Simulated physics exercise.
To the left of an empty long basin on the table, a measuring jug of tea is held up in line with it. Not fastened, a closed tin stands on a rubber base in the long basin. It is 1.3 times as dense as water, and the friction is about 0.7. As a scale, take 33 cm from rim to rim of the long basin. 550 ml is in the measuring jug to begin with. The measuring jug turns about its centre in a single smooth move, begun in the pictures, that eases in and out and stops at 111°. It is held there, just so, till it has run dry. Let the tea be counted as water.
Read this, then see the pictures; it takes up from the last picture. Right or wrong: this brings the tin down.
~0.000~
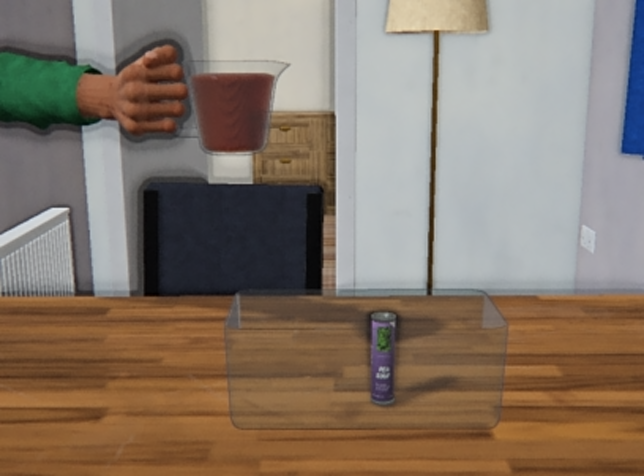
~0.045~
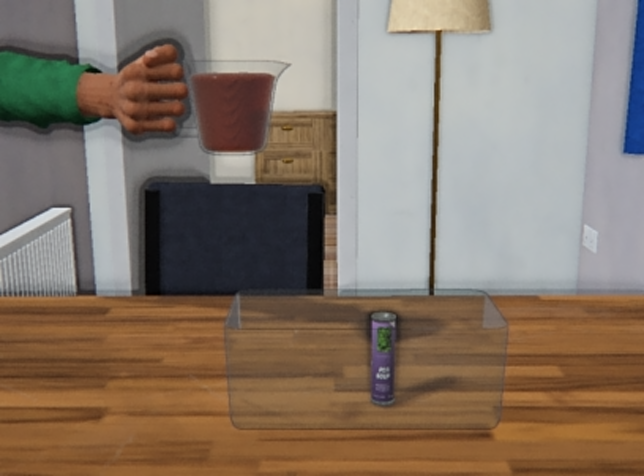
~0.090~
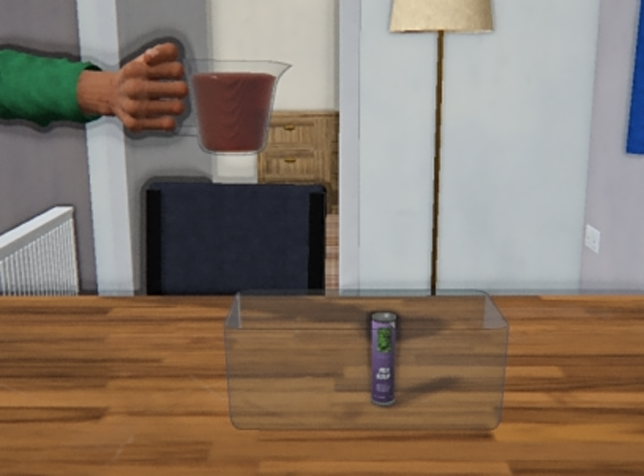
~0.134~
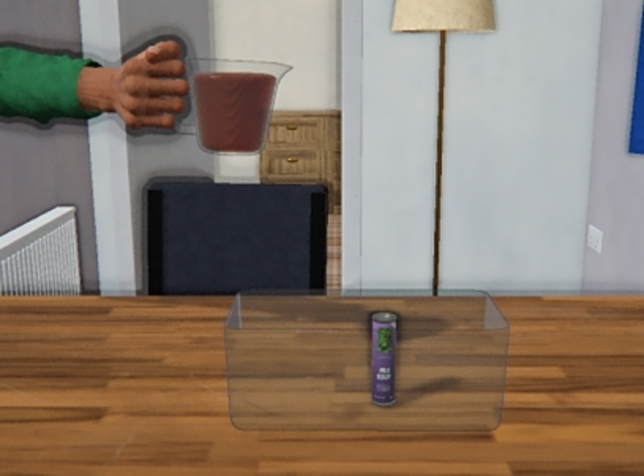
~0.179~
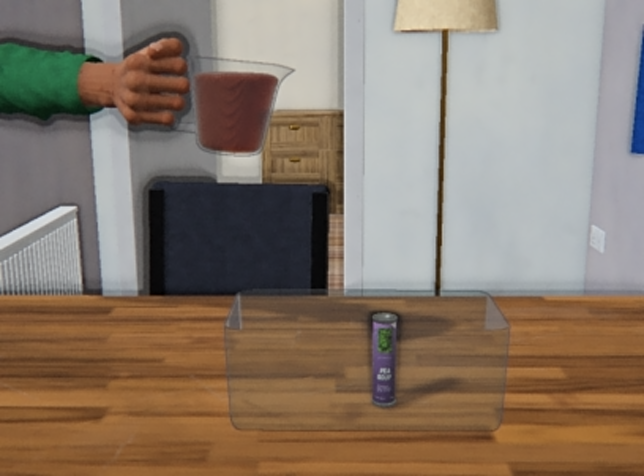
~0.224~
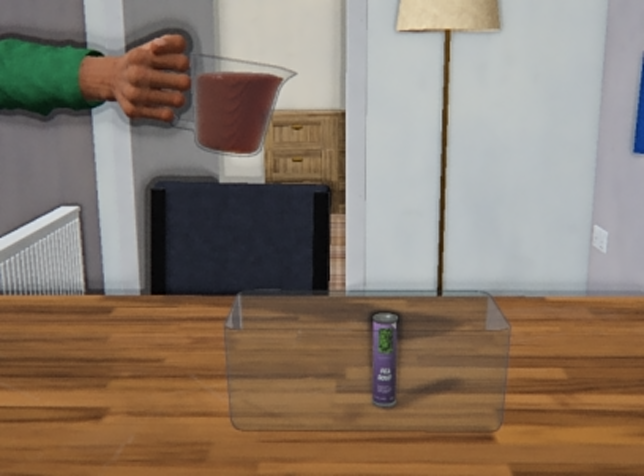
Right, the tin comes down.
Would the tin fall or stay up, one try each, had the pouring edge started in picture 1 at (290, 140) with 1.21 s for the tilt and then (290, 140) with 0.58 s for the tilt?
Try 1: Still standing; try 2: Still standing.
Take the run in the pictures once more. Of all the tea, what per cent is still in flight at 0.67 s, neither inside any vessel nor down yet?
I'd say close to 26 per cent.
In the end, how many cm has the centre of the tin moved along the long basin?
Around 8.0 cm.
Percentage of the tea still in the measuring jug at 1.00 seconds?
Close to 12 in a hundred.
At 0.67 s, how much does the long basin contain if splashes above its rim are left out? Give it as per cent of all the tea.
Some 3 per cent.
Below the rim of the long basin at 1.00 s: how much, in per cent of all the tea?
My estimate is about 58 percent.
By 0.67 s the tilt is 65° and 71 per cent is still to pour; the tin stands where it began.
By 1.00 s the tilt is 103° and 12 per cent is still to pour; the tin stands 2 cm from where it began.
By 1.34 s the tilt is 111° and 0 per cent is still to pour; the tin lies on its side.
By 1.71 s the tilt is 111° and 0 per cent is still to pour; the tin lies on its side.
At rest the tin lies on its side.
